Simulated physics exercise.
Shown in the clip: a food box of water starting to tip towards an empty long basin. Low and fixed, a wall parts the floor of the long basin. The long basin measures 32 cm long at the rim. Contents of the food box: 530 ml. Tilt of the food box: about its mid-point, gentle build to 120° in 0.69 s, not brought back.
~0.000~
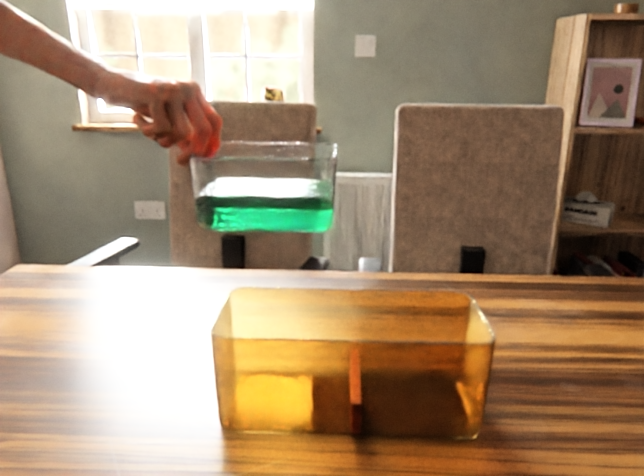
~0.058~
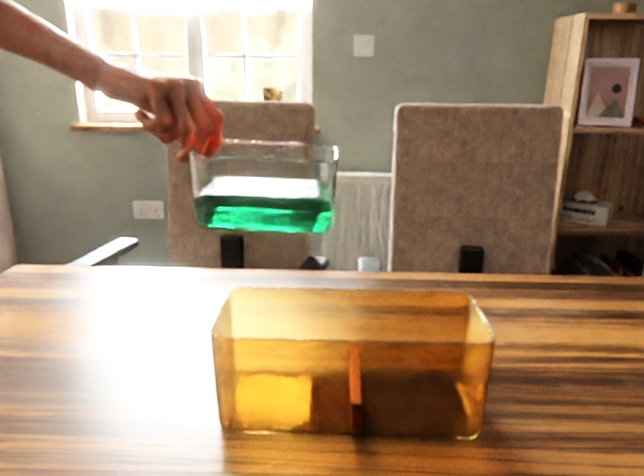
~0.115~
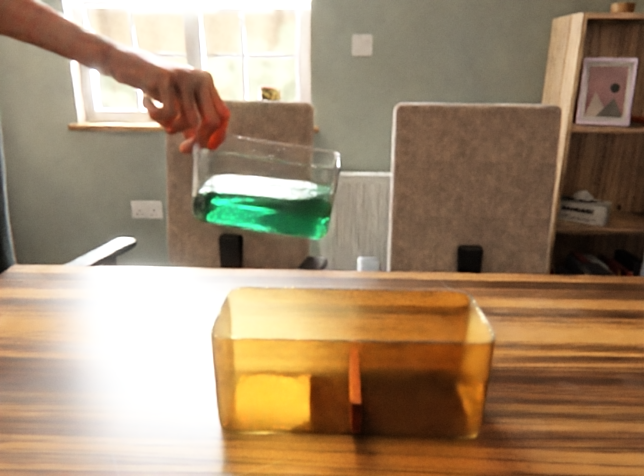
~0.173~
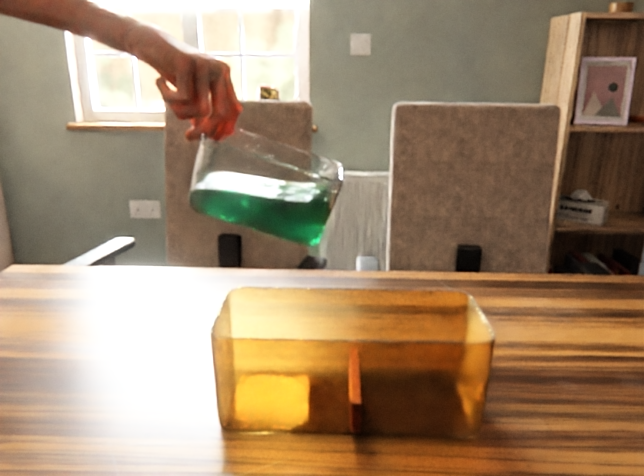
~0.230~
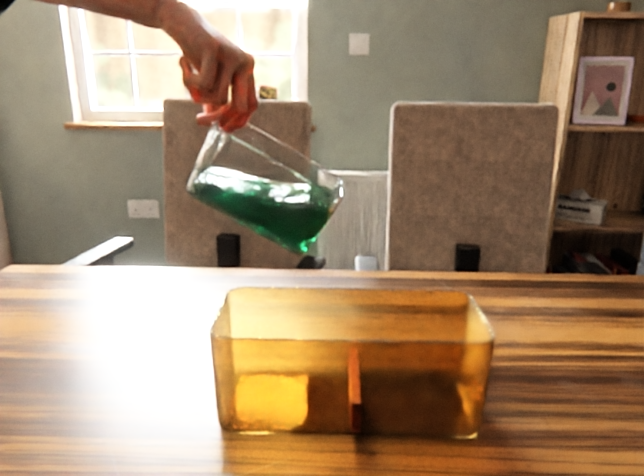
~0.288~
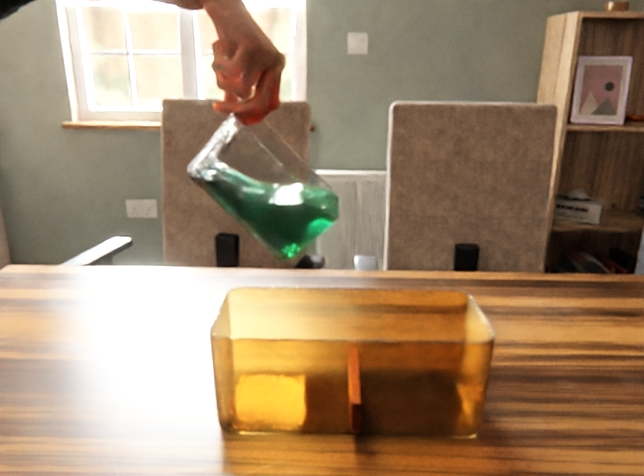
At first, a hand holds a clear container of green liquid level above a wooden table, where an empty amber basin with a low dividing wall sits. The hand then lifts the container's left side, gently at first and then further, tilting it steeply down to the right as the liquid gathers toward its lower right corner.
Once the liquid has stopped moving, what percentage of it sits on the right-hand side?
About 50 per cent.
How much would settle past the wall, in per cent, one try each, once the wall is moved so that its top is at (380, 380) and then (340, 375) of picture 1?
25 per cent first, 65 per cent second.
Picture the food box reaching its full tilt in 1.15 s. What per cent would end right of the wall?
That would be about 55 in a hundred, I'd say.
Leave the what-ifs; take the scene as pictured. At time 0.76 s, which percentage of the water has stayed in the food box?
Roughly 1 per cent.
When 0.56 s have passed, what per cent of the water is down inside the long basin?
52 %, roughly.
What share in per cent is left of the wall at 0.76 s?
Left share: Approx. 42 %.
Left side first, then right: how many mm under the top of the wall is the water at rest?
About 28 mm left, about 26 mm right.
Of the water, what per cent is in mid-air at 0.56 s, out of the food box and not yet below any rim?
34 per cent.
After 0.56 s the tilt is 110° and 13 per cent is still to pour, 10 is left of the wall and 43 right of it.
After 0.76 s the tilt is 120° and 1 per cent is still to pour, 41 is left of the wall and 52 right of it.
After 0.96 s the tilt is 120° and 0 per cent is still to pour, 49 is left of the wall and 50 right of it.
After 1.19 s the tilt is 120° and 0 per cent is still to pour, 49 is left of the wall and 50 right of it.
In the end 49 per cent lies left of the wall, 50 right of it and 1 outside.
